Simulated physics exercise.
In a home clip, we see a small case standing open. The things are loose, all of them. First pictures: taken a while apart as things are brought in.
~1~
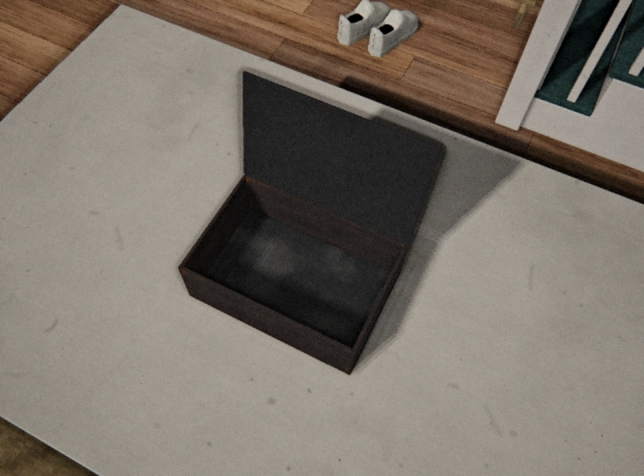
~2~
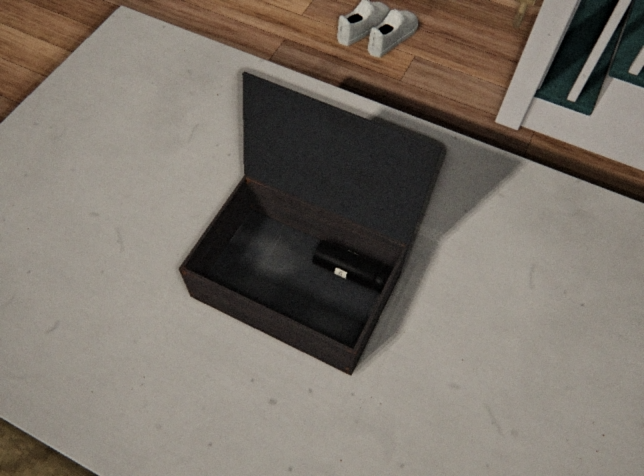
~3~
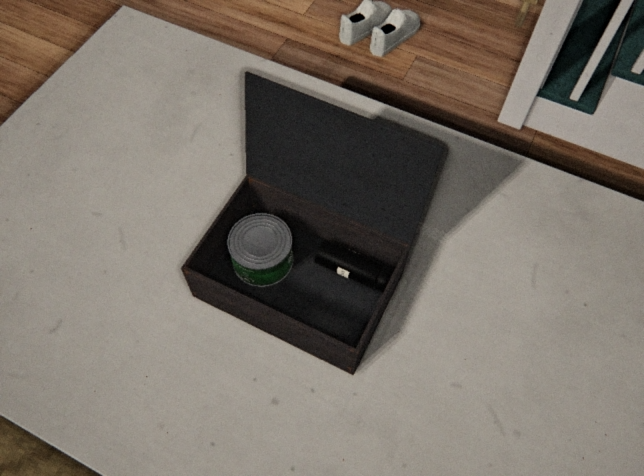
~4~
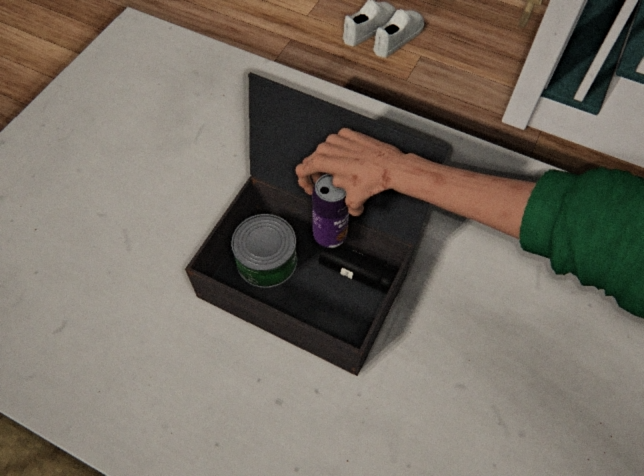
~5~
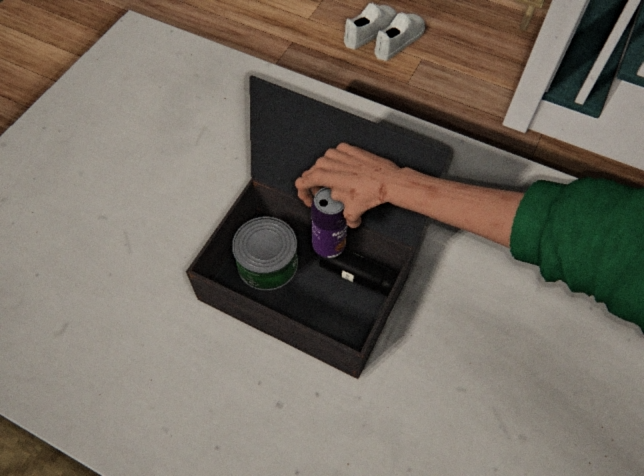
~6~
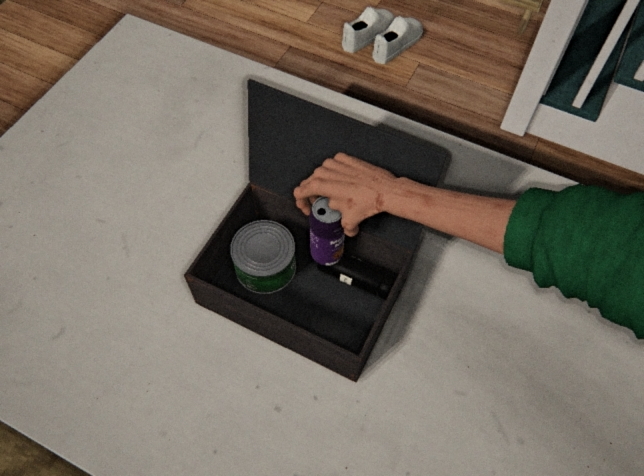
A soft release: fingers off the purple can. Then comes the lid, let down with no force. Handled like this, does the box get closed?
My prediction: Lid on the rim.
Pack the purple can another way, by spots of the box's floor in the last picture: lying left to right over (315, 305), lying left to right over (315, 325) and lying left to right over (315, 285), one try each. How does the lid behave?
The lid goes all the way down the first time, goes all the way down the second time and goes all the way down the third time.
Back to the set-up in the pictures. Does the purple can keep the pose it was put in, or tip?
As it turns out, the purple can changes its angle.
Then, 0.70 s past the last view, purple can on its side near (301, 294).
Then, 1.60 s past the last view, lid 60° above the rim; purple can on its side near (299, 293).
Then, 2.20 s past the last view, lid 16° above the rim; purple can on its side near (298, 294).
Finally, lid shut; down or leaning hard in the box, purple can; the other 2 still in place. Final places as the last picture's camera would see them, purple can near (298, 294).
